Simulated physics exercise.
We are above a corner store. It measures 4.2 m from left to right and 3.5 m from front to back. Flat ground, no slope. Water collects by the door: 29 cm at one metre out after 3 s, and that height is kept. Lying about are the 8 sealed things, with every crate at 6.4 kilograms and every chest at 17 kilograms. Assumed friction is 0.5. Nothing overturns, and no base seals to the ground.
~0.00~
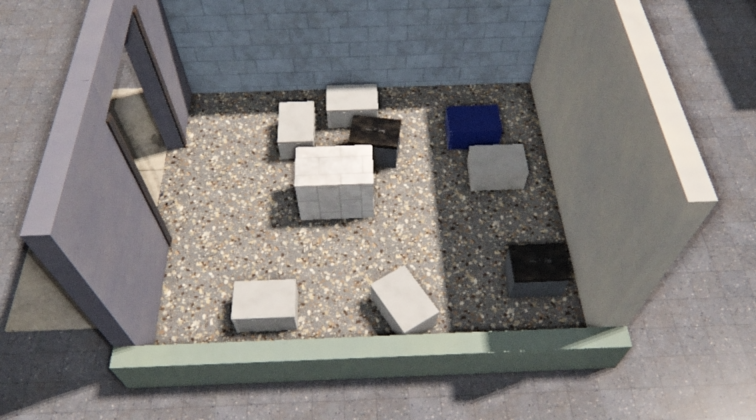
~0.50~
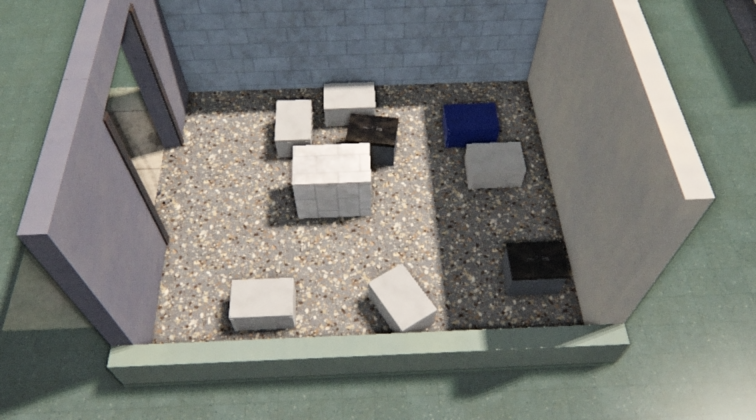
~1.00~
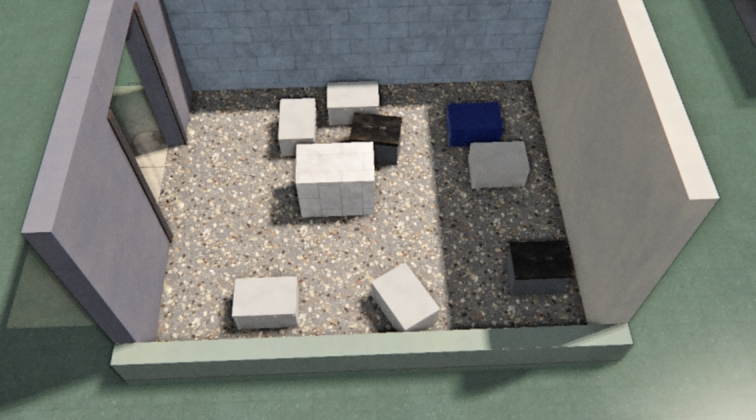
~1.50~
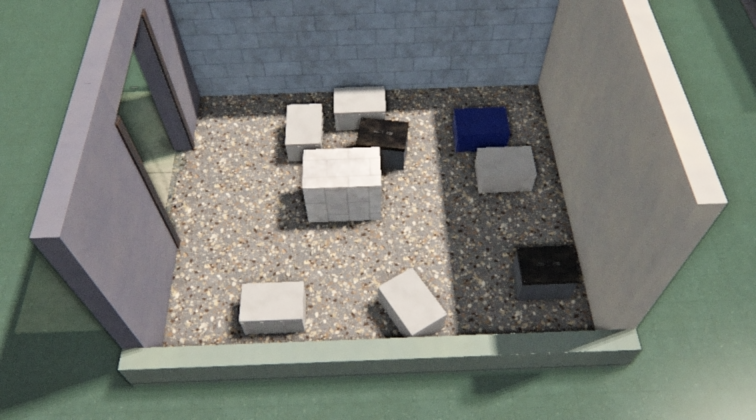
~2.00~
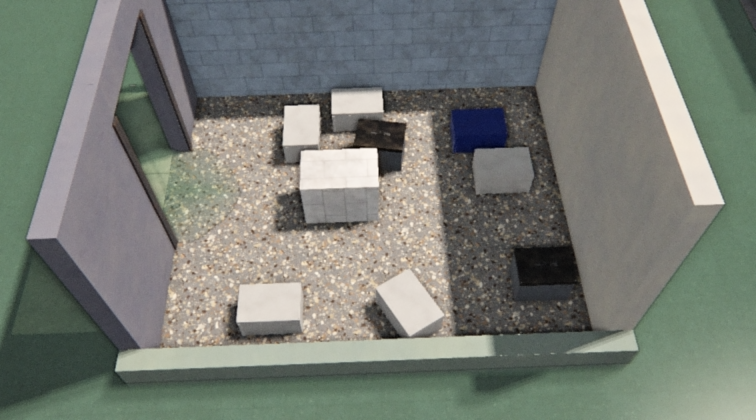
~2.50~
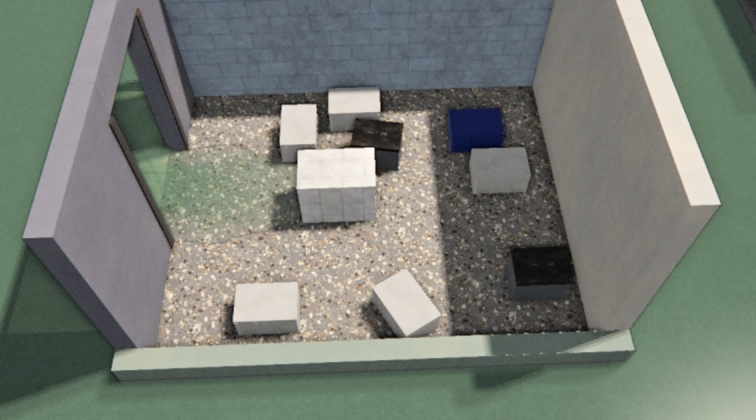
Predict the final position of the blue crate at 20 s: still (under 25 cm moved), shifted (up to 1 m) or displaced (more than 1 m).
By then it is long gone from its spot.
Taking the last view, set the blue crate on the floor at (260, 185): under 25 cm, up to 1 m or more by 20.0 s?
So it journeys a long way.
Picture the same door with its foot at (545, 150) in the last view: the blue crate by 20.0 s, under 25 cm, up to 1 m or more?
Result for the blue crate - displaced a long way.
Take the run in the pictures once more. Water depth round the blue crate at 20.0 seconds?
Somewhere close to 27 cm.
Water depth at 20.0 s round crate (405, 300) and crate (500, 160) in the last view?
First about 24 cm, second about 24 cm.
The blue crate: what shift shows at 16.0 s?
Roughly 150 cm.
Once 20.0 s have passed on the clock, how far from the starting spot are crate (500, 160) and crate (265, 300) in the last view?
One is off by 350 cm, the other by 200 cm, in the order asked.
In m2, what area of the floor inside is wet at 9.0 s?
My estimate is roughly 15 m2.
After 4.0 s the blue crate is near (476, 122), 0.0 m from its start, aground; 1 afloat.
After 9.0 s the blue crate is near (431, 200), 1.3 m from its start, afloat; 8 afloat.
After 16.0 s the blue crate is near (408, 218), 1.7 m from its start, afloat; 8 afloat.
After 20.0 s the blue crate is near (492, 210), 1.4 m from its start, afloat; 8 afloat.
